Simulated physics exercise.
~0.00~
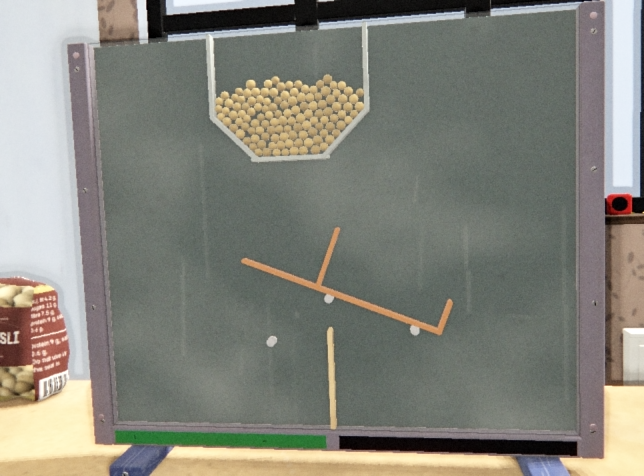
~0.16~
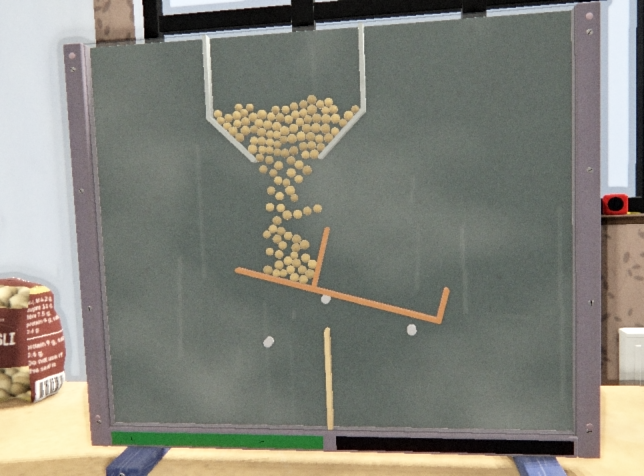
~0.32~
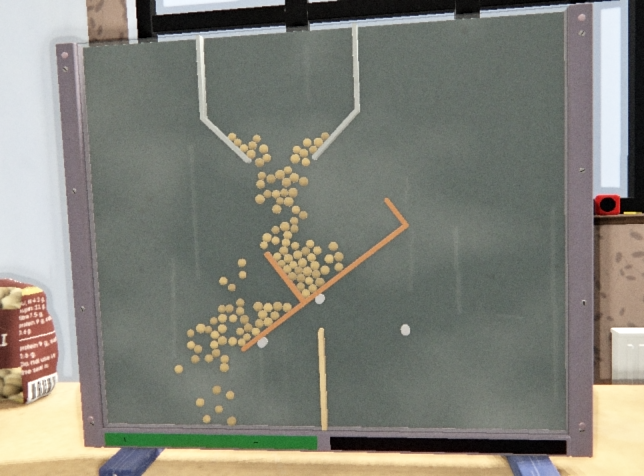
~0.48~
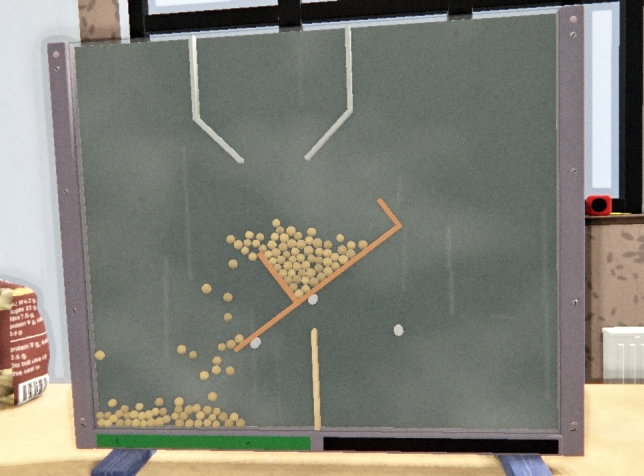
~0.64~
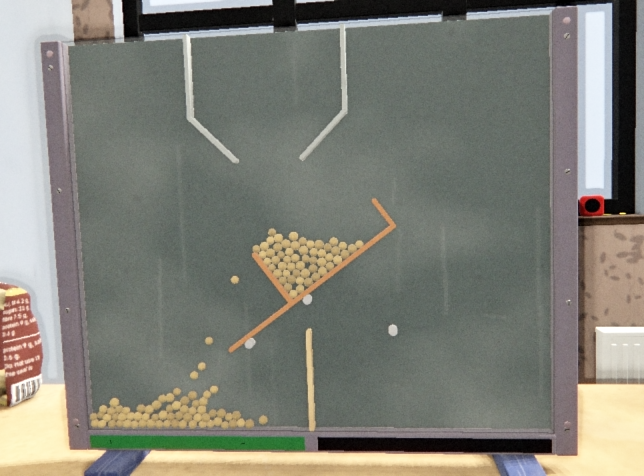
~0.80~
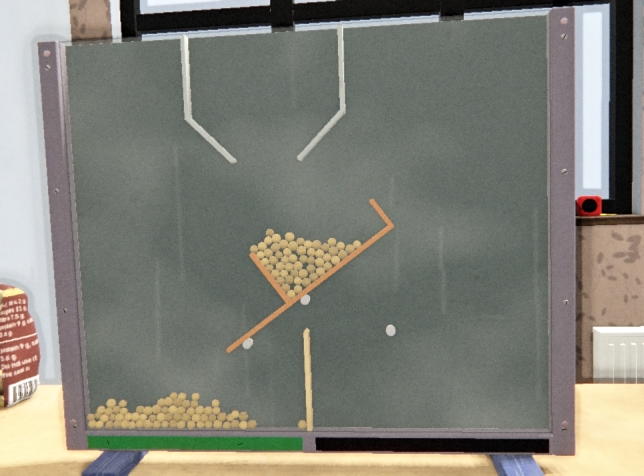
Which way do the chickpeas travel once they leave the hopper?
They move down, dropping onto the orange tray, and many of them carry on down into the green bin.
